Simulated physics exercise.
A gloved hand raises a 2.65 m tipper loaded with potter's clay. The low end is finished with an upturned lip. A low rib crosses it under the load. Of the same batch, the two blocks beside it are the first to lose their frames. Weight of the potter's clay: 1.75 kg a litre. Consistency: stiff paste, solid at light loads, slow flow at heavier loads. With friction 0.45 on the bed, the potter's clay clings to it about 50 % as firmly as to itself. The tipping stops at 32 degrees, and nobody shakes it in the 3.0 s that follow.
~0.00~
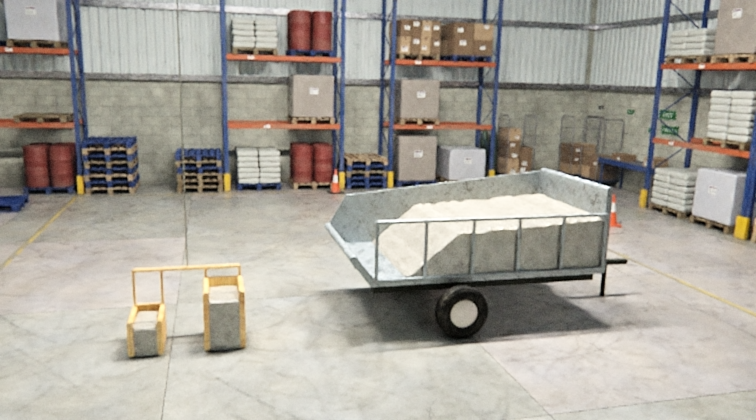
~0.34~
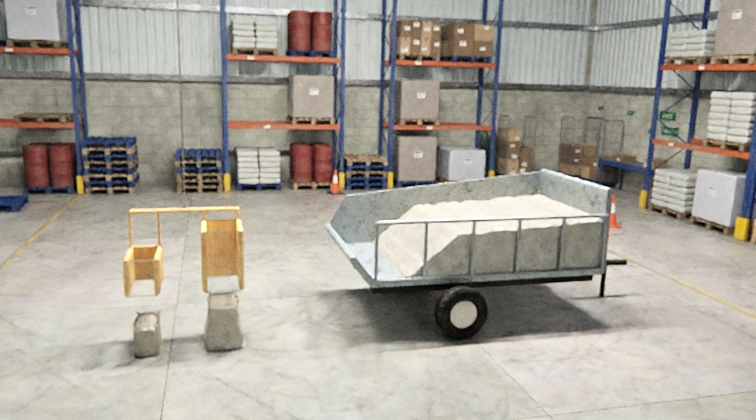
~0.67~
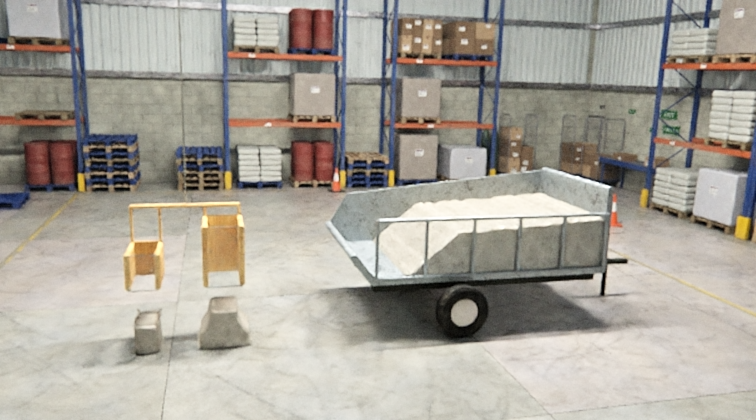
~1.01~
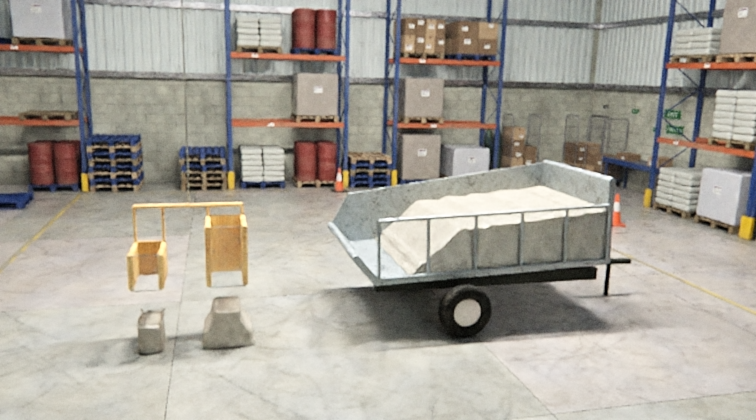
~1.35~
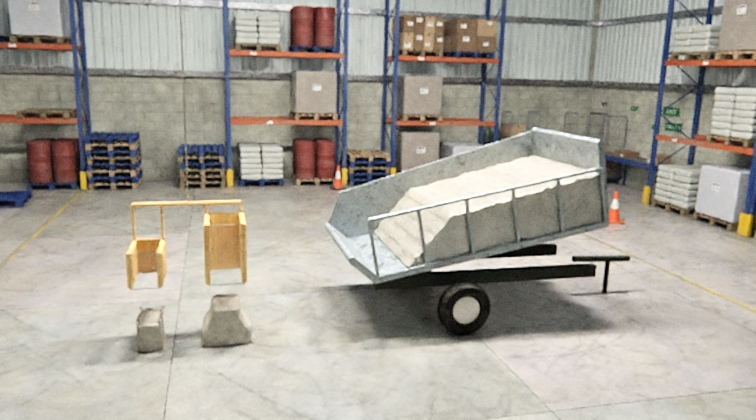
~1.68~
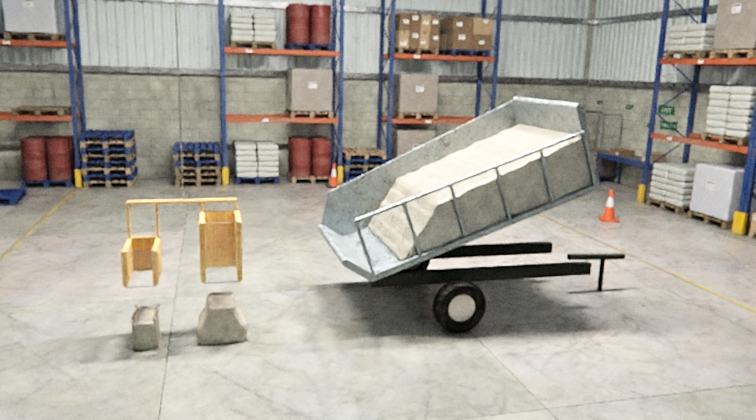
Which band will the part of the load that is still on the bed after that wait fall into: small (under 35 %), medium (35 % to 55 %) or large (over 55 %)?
Medium.
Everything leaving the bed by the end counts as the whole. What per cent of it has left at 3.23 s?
60 %.
By 2.14 s, the tilt is 31 degrees and 100 % is on the bed.
By 2.69 s, the tilt is 32 degrees and 99 % is on the bed.
By 3.23 s, the tilt is 32 degrees and 70 % is on the bed.
By 3.77 s, the tilt is 32 degrees and 50 % is on the bed.
By 5.26 s, at the end, the tilt is 32 degrees and 45 % is on the bed.
